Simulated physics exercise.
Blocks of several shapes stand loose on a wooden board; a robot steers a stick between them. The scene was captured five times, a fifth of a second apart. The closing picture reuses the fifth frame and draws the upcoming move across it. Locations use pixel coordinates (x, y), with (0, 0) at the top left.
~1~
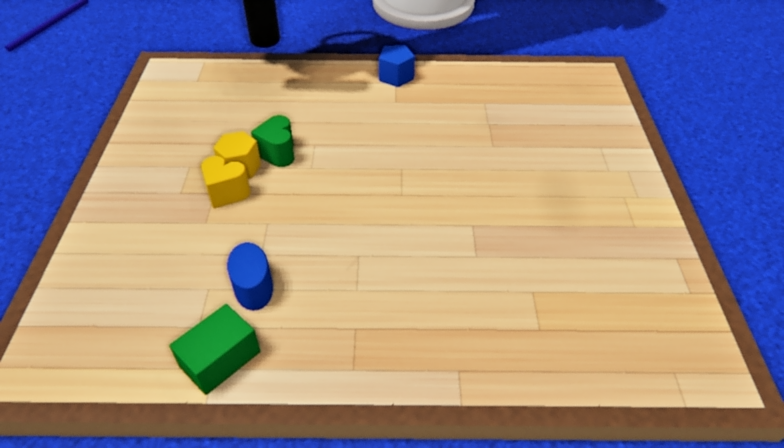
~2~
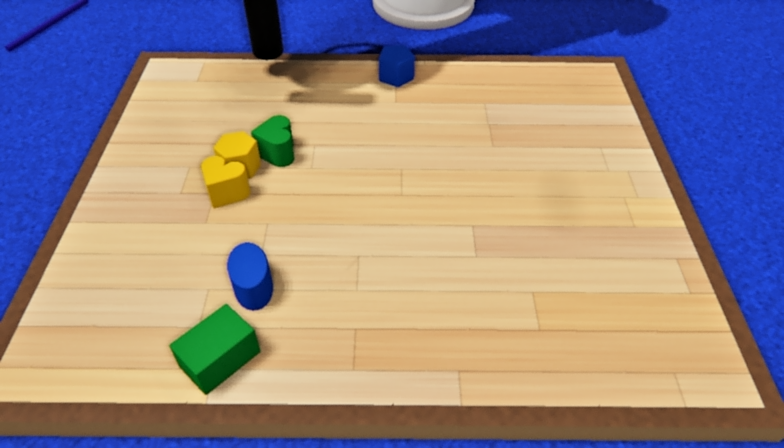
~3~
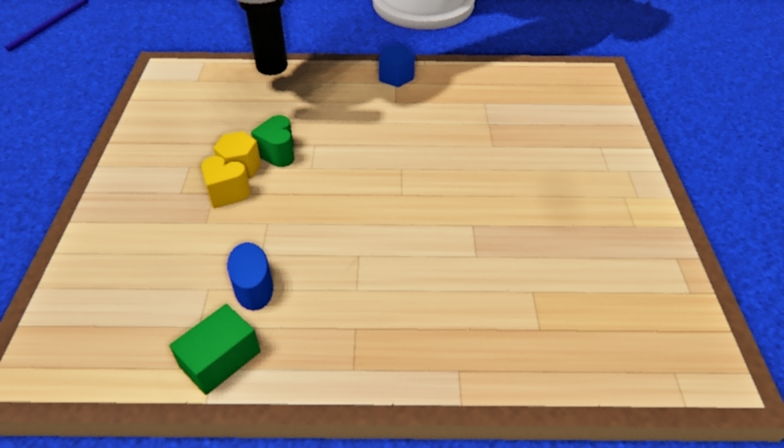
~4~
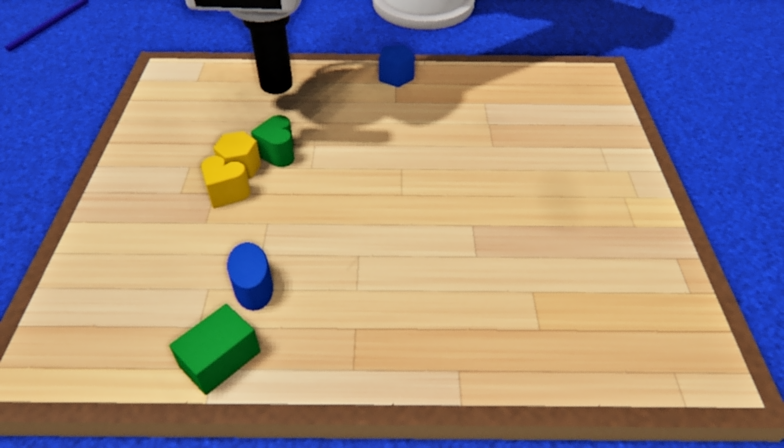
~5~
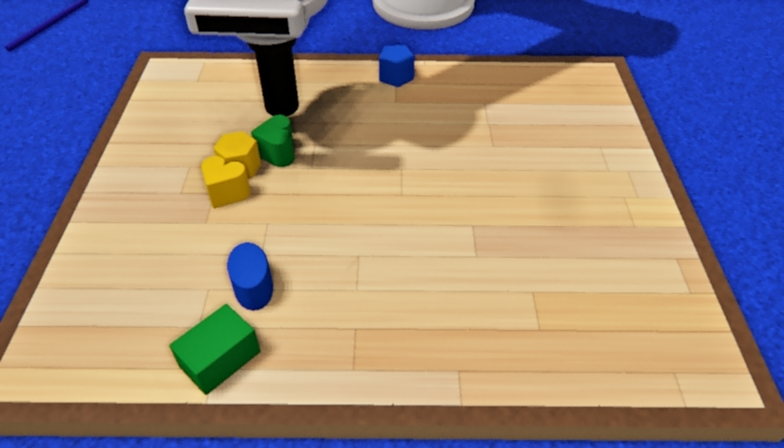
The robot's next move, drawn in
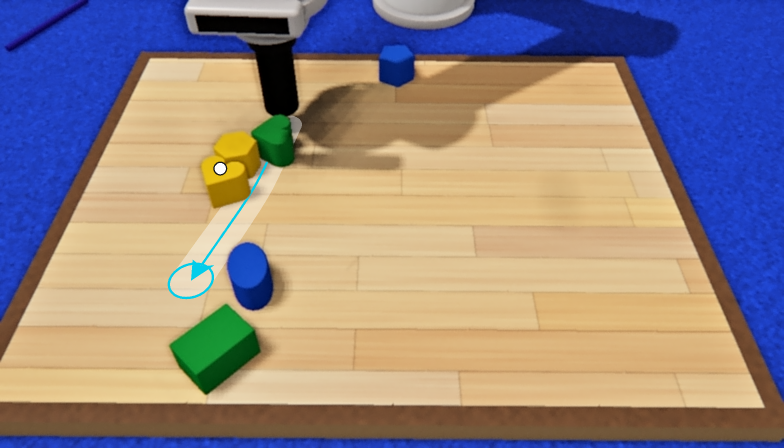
A black stick held by a robot arm moved down from the top edge of the wooden board toward the green heart, while the yellow, blue and green blocks all stayed where they were.
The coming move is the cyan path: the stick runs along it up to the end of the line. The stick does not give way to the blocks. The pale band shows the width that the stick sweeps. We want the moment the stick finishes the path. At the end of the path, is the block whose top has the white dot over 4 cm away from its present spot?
I believe so.
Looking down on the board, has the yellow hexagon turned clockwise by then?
Yes.
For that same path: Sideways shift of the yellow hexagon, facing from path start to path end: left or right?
It will end up to the right.
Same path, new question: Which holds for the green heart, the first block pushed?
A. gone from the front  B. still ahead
Answer: A.
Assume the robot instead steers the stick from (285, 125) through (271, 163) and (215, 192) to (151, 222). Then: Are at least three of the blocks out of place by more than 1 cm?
Short answer: Yes.
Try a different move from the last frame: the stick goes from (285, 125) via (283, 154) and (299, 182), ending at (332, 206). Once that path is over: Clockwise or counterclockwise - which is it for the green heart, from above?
It turns clockwise.
Path on the board, from (285, 125) by way of (263, 170) and (232, 221) to (191, 280); the dot is on the yellow heart.
On the path given first. One third of the way, stick (260, 154); yellow heart (205, 180); yellow hexagon (220, 156), turned 25° clockwise; green heart (271, 168), turned 20° clockwise.
Two thirds of the way, stick (227, 204); yellow heart (180, 197), turned 25° clockwise; yellow hexagon (207, 163), turned 55° clockwise; green heart (271, 191), turned 20° anticlockwise.
At the end, stick (185, 264); yellow heart (175, 204), turned 65° clockwise; yellow hexagon (207, 163), turned 55° clockwise; blue oval in place; green heart (271, 191), turned 20° anticlockwise.
